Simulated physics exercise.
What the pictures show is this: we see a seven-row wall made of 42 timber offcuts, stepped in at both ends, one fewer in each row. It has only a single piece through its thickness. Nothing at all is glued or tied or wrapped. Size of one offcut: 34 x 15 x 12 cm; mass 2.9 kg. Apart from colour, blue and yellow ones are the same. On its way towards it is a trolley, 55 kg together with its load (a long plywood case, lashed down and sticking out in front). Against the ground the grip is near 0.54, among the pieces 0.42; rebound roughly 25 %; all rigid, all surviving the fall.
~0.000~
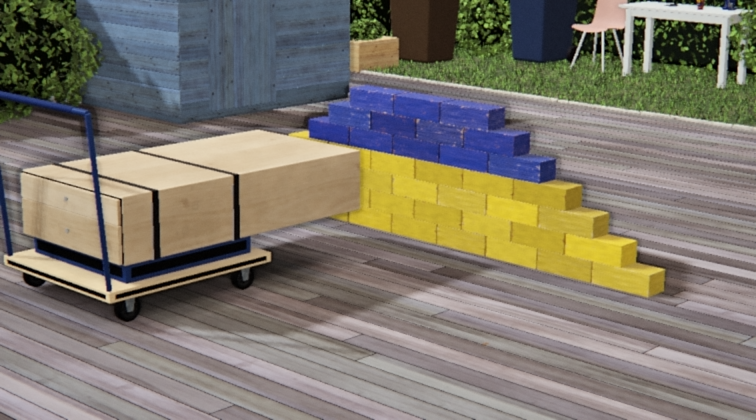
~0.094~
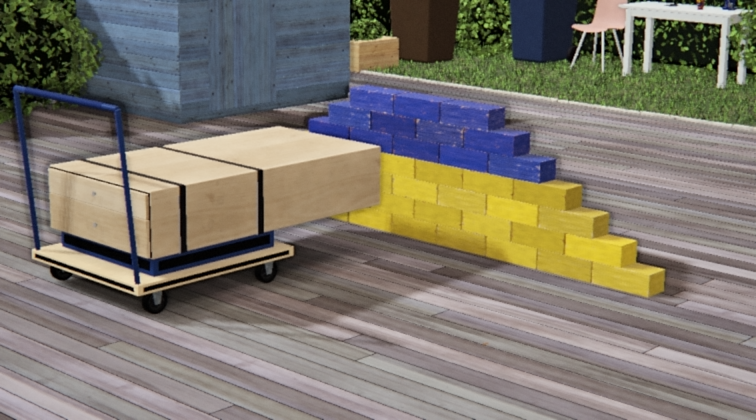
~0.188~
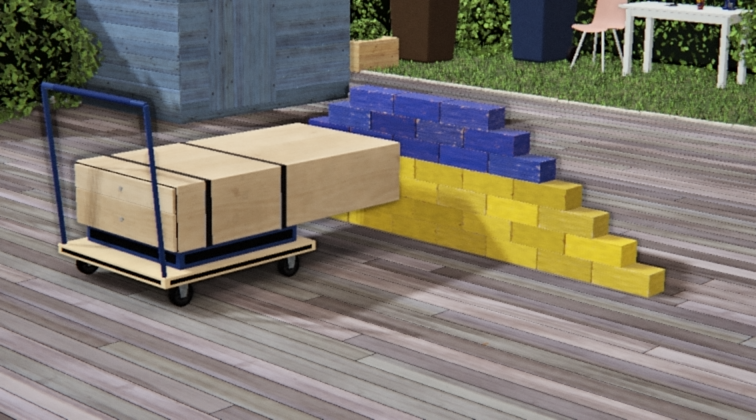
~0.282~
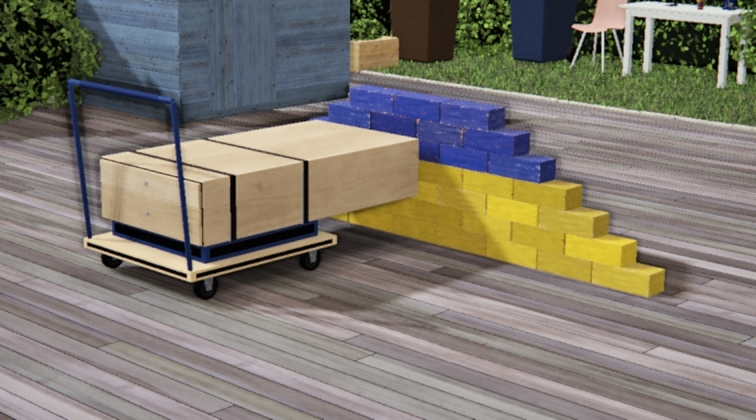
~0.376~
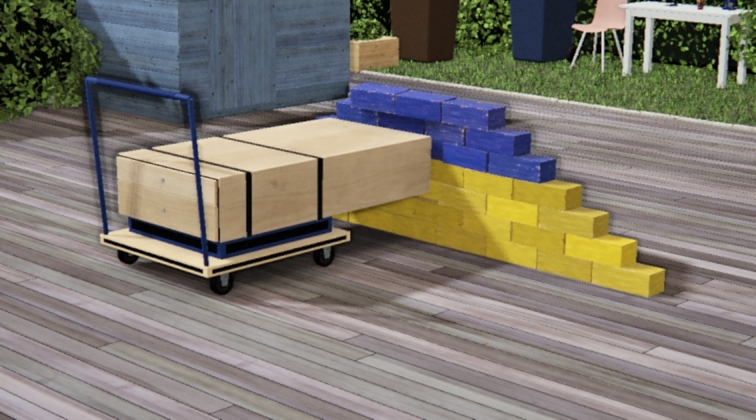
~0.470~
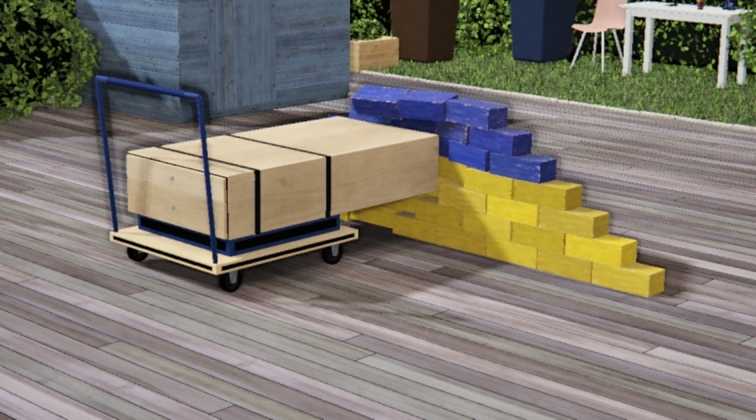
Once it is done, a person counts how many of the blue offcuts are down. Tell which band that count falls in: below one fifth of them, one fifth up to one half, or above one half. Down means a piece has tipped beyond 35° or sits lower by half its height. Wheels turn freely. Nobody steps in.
The count falls above one half.
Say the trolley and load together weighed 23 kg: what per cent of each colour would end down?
For yellow it's 30, for blue it's 90 in a hundred.
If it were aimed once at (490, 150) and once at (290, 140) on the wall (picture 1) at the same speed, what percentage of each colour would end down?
You'd get yellow at 10 followed by 20, and blue at 80 followed by 50 percent.
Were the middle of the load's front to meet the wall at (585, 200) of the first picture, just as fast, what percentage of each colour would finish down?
Then yellow ends 20 per cent down and blue 50 per cent.
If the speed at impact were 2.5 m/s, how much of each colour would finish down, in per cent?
Result - yellow: 30%; blue: 90%.
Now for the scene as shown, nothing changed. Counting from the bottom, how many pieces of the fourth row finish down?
Exactly 4 finish down.
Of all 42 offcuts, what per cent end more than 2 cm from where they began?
55 %.
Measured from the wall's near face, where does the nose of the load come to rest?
75 cm beyond.
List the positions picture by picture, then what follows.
In the first frame (pixels give the middle of a visible side), load (353, 170) 53 cm short of the wall; top blue offcut (416, 109); top yellow offcut (539, 195); none has stirred.
The second frame shows load (373, 166) 37 cm short of the wall; top blue offcut (416, 109).
The third frame shows load (393, 161) 21 cm short of the wall; top blue offcut (416, 109).
The fourth frame shows load (412, 157) 53 mm short of the wall; top blue offcut (416, 109).
The fifth frame shows load (424, 155) 53 mm into the wall's line; top blue offcut (417, 109) 5° from how it stood; steepest lean 7°, the offcut at (372, 101); movement in 16 of them.
The sixth frame shows load (432, 153) 12 cm into the wall's line; top blue offcut (421, 111) 15° from how it stood; top yellow offcut (539, 195); steepest lean 25°, the offcut at (376, 109); movement in 21 of them.
After 0.56 s, load 17 cm past the wall's line, still rolling; 2 of the 12 blue offcuts down (2 of 42 in all colours); top blue offcut 36° from how it stood.
After 0.72 s, load 26 cm past the wall's line, still rolling; 8 of the 12 blue offcuts down (17 of 42 in all colours); top blue offcut 43° from how it stood, 6 cm lower.
After 0.92 s, load 36 cm past the wall's line, still rolling; 11 of the 12 blue offcuts down (21 of 42 in all colours); top blue offcut 15° from how it stood, 8 cm lower.
After 1.24 s, load 50 cm past the wall's line, still rolling; 11 of the 12 blue offcuts down (21 of 42 in all colours); top blue offcut upside down.
In the end (2.4 s), load 74 cm past the wall's line, stopped; 11 of the 12 blue offcuts down (21 of 42 in all colours); top blue offcut on its side; top yellow offcut unmoved. That is 92 per cent. From the last view, middles, top blue offcut near (522, 203), top yellow offcut near (547, 193).
